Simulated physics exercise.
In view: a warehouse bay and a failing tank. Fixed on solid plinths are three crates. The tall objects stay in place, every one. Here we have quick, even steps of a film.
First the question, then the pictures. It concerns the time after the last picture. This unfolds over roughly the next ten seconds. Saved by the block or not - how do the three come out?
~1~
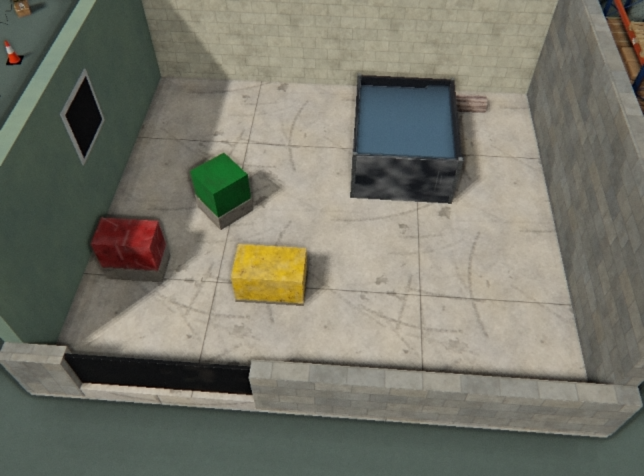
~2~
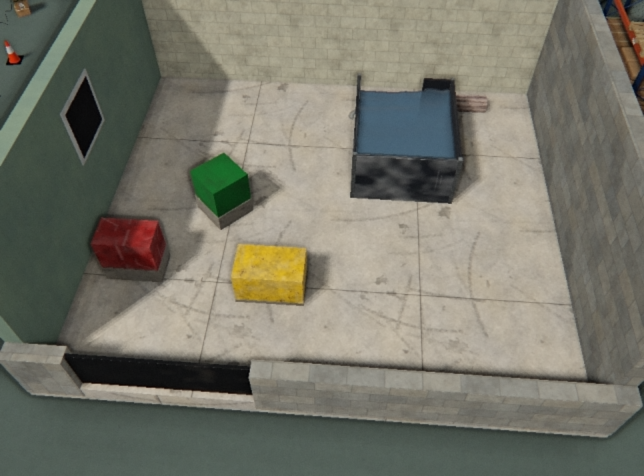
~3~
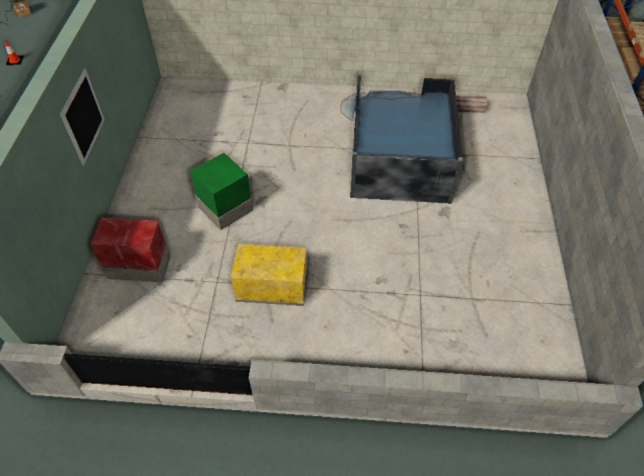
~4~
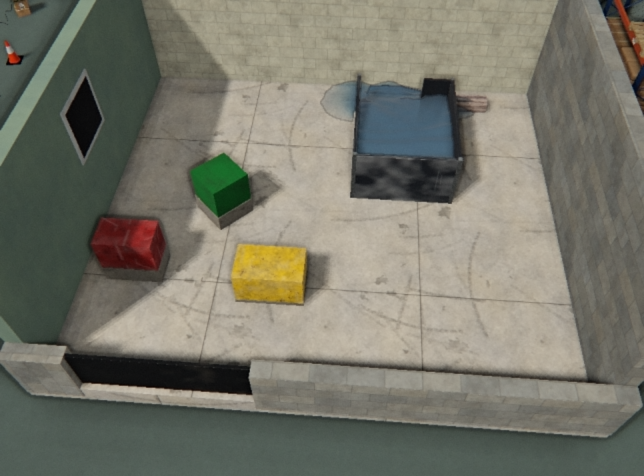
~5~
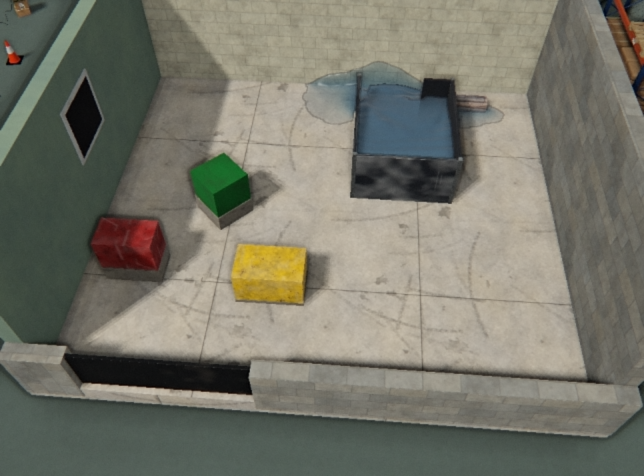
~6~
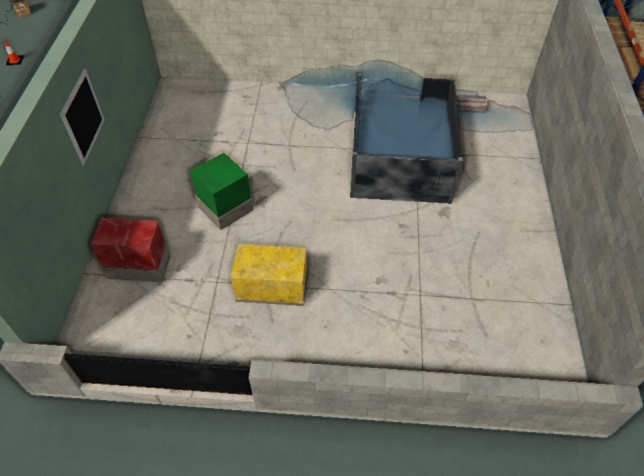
They come out like this: The yellow crate wet, the green crate dry, the red crate dry.
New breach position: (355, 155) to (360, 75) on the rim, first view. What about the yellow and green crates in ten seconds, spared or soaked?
First the yellow crate: It is hit; then the green crate: It is hit.
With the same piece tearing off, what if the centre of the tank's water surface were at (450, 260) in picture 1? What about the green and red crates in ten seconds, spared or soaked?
The green crate stays dry; the red crate keeps dry.
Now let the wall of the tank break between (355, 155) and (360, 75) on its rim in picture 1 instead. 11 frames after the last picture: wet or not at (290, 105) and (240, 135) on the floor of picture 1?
Submerged, submerged.
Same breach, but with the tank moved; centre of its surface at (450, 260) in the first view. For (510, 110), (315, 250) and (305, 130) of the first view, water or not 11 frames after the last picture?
First drenched; next unwetted; last drenched.
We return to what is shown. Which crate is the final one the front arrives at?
I'd go with the one in yellow.
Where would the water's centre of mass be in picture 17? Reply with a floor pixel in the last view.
The spot I would choose is (366, 126).
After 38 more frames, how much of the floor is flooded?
It comes to roughly 80 in a hundred.
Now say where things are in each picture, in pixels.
The tank at (406, 119) is whole and still, in the first picture.
Water pours out on the tank's far side and has run to (352, 117), in the second picture.
Water pours out on the tank's far side and has run to a hidden place, in the third picture.
Water pours out on the tank's far side and has run to (471, 113), in the fourth picture.
Water pours out on the tank's far side and has run to (496, 112), in the fifth picture.
The front is at (531, 124), out from the gap on the tank's far side, in the sixth picture.
A moment on, water covers 20 % of the floor; the yellow crate not reached, the green crate not reached, the red crate not reached.
Next, water covers 30 % of the floor; the yellow crate not reached, the green crate not reached, the red crate not reached.
Then, water covers 50 % of the floor; the yellow crate not reached, the green crate water round its plinth, the red crate water round its plinth.
Later, water covers 80 % of the floor; the yellow crate water round its plinth, the green crate water round its plinth, the red crate water round its plinth.
In the end, water covers 95 % of the floor; the yellow crate was topped, the green crate stayed above the water, the red crate stayed above the water.
